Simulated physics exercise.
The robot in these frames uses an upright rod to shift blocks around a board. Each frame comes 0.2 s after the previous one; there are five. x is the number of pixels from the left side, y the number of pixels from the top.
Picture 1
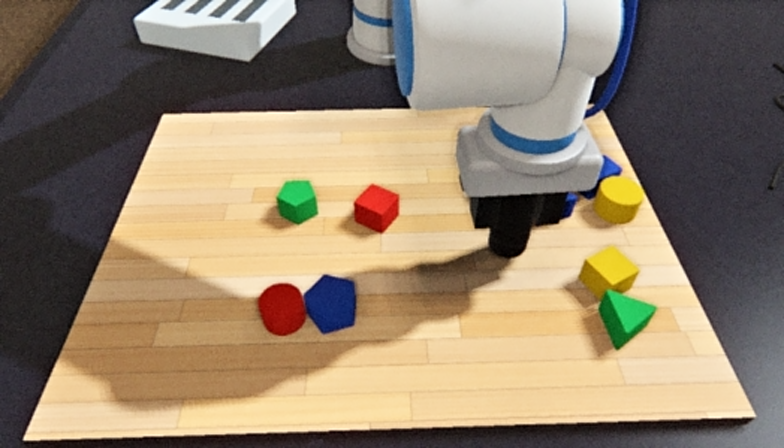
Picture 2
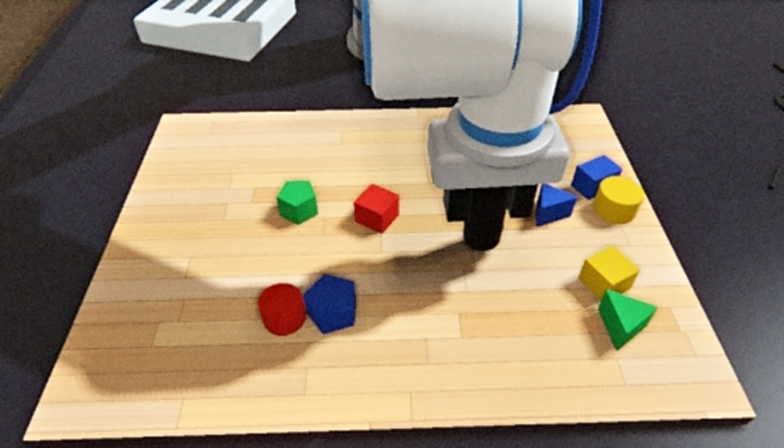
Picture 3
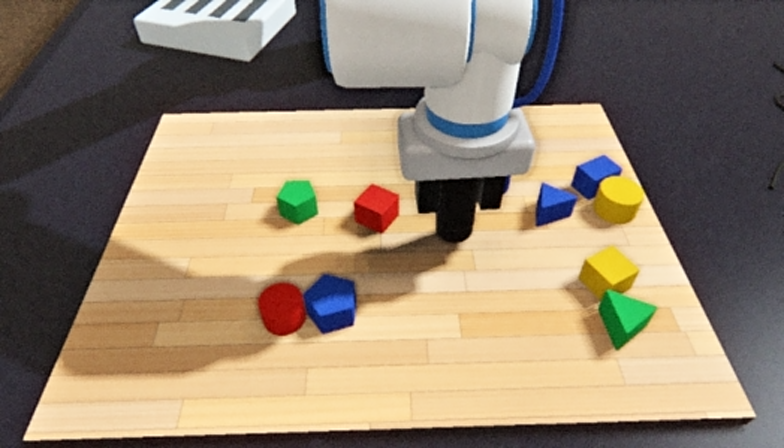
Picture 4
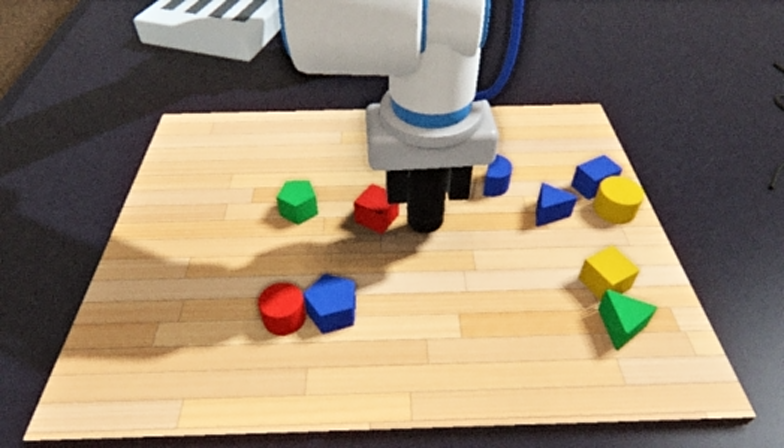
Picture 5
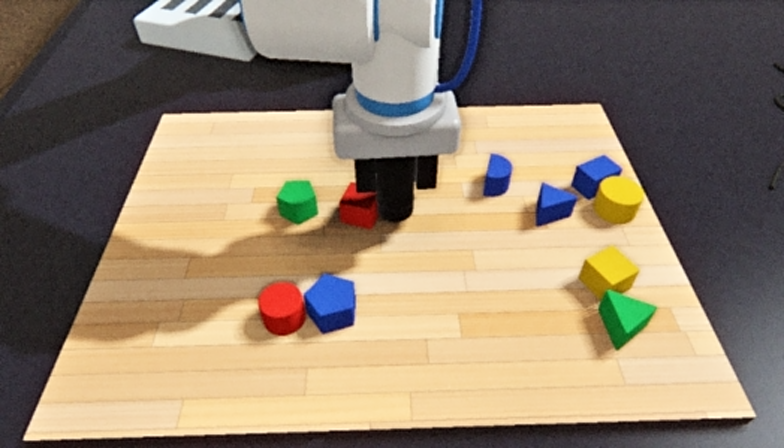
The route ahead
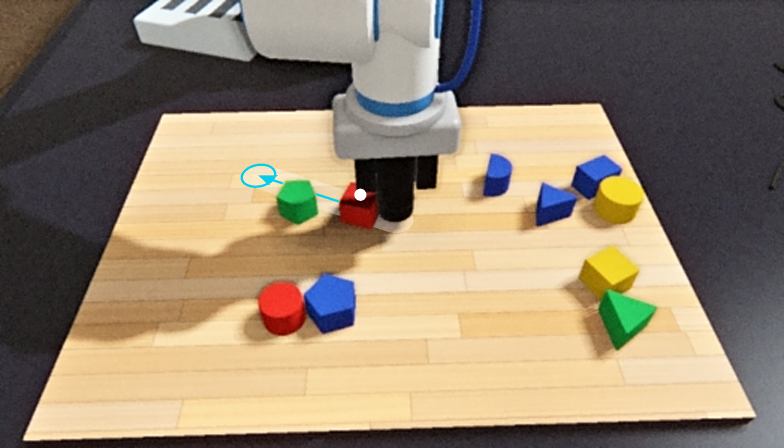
A white robot arm with blue bands holds a black upright rod over a pale wooden board on a dark table, seen from above and in front. Green and red blocks sit left of it, a red round block and blue pentagon nearer, and blue, yellow and green blocks at right. The arm glides steadily left, and the rod nudges the red square slightly left; the view stays still.
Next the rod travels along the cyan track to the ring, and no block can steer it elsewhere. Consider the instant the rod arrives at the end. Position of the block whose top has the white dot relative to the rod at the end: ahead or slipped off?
Once the path is finished, the block whose top has the white dot lies beside or behind the rod.
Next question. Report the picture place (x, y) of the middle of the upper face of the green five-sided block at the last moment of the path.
By then it is at (224, 201).
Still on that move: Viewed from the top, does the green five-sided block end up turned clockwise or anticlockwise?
Spin direction: Counter-clockwise.
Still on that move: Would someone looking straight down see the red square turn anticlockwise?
Yes, that is how it ends up.
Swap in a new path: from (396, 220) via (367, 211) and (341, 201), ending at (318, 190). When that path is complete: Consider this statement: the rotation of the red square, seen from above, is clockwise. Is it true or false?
The claim does not hold.
The drawn path runs straight from (396, 220) to (258, 175); the dot is on the red square.
On the path given first. One third of the way, rod at (346, 195); green five-sided block at (274, 191); red square at (309, 187), turned 40° anticlockwise.
Two thirds of the way, rod at (300, 180); green five-sided block at (233, 196), turned 25° anticlockwise; red square at (265, 182), turned 65° anticlockwise.
At the end, rod at (256, 166); green five-sided block at (224, 201), turned 40° anticlockwise; red square at (251, 182), turned 80° anticlockwise.
